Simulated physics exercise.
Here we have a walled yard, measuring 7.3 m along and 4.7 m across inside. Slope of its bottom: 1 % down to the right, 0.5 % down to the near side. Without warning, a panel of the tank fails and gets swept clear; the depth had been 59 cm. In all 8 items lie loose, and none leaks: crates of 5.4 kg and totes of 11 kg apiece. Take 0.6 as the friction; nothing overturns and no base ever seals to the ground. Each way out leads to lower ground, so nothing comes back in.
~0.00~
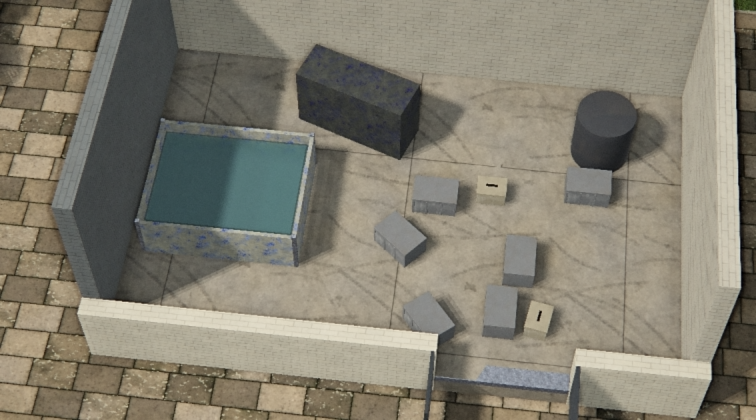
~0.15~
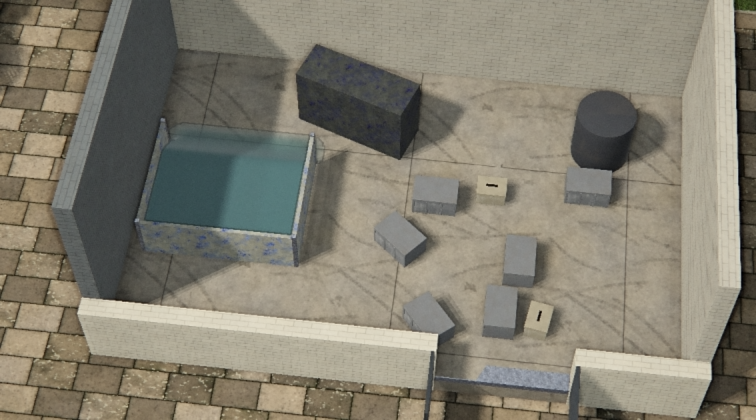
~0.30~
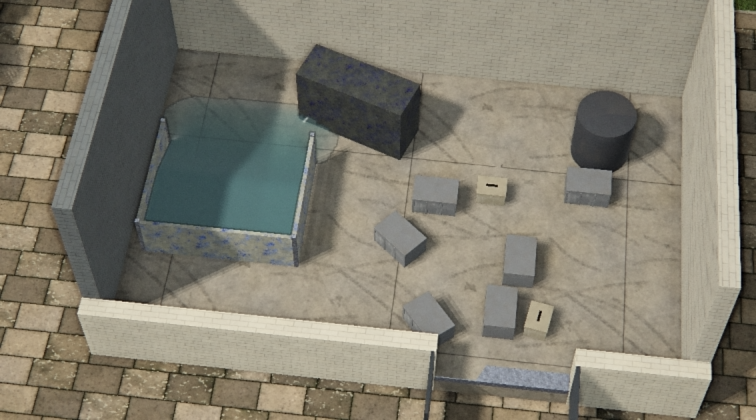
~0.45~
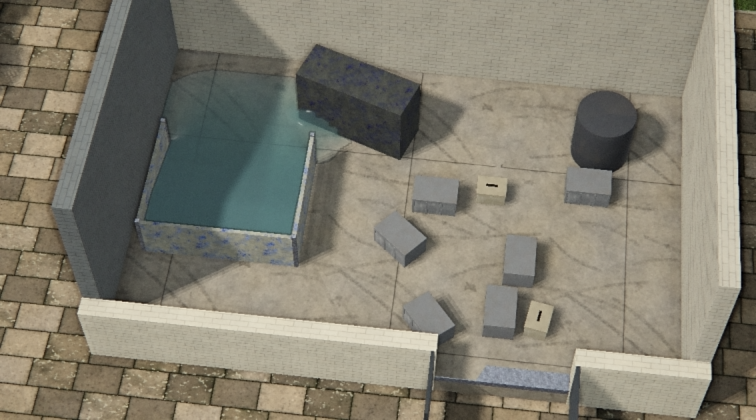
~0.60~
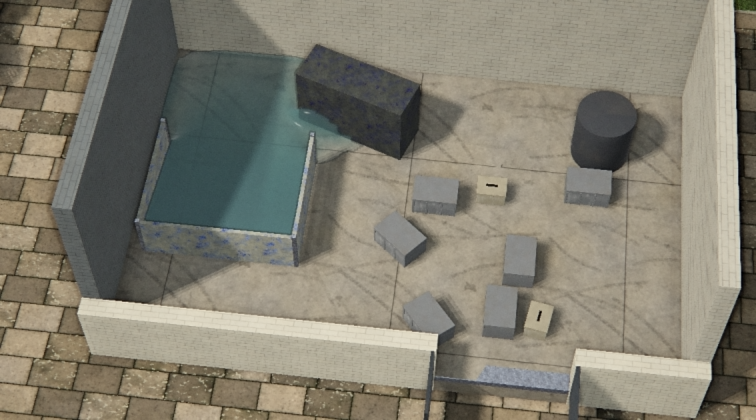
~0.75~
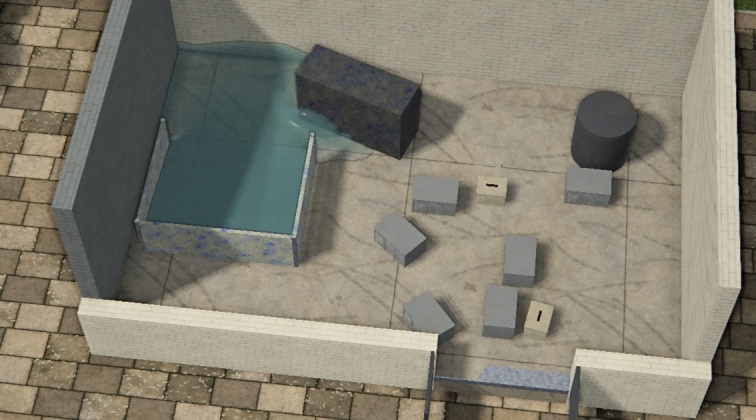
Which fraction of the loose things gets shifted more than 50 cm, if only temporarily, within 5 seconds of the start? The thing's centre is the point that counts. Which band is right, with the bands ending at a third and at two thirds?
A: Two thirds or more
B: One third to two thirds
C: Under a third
B.
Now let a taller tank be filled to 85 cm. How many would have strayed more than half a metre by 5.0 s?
Count under that change: 6.
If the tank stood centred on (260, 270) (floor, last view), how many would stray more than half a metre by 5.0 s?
That would give 4.
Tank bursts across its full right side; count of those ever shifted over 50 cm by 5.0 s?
The count would be 8.
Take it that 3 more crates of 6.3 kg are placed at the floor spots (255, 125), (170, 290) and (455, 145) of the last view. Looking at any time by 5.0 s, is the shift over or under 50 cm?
Order as listed: Beyond half a metre / inside half a metre / beyond half a metre.
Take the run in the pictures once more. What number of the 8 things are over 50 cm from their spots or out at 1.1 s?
By then the count is 0.
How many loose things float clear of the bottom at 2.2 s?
Tally: 0 of them.
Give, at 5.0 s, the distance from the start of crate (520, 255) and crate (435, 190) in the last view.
80 cm, then 200 cm.
After 1.1 s 0 of 8 are over 50 cm from their spots; 0 afloat.
After 2.2 s 0 of 8 are over 50 cm from their spots; 0 afloat.
After 3.5 s 2 of 8 are over 50 cm from their spots; 2 afloat.
After 5.0 s 4 of 8 are over 50 cm from their spots, and 4 have been at some point; 4 afloat.
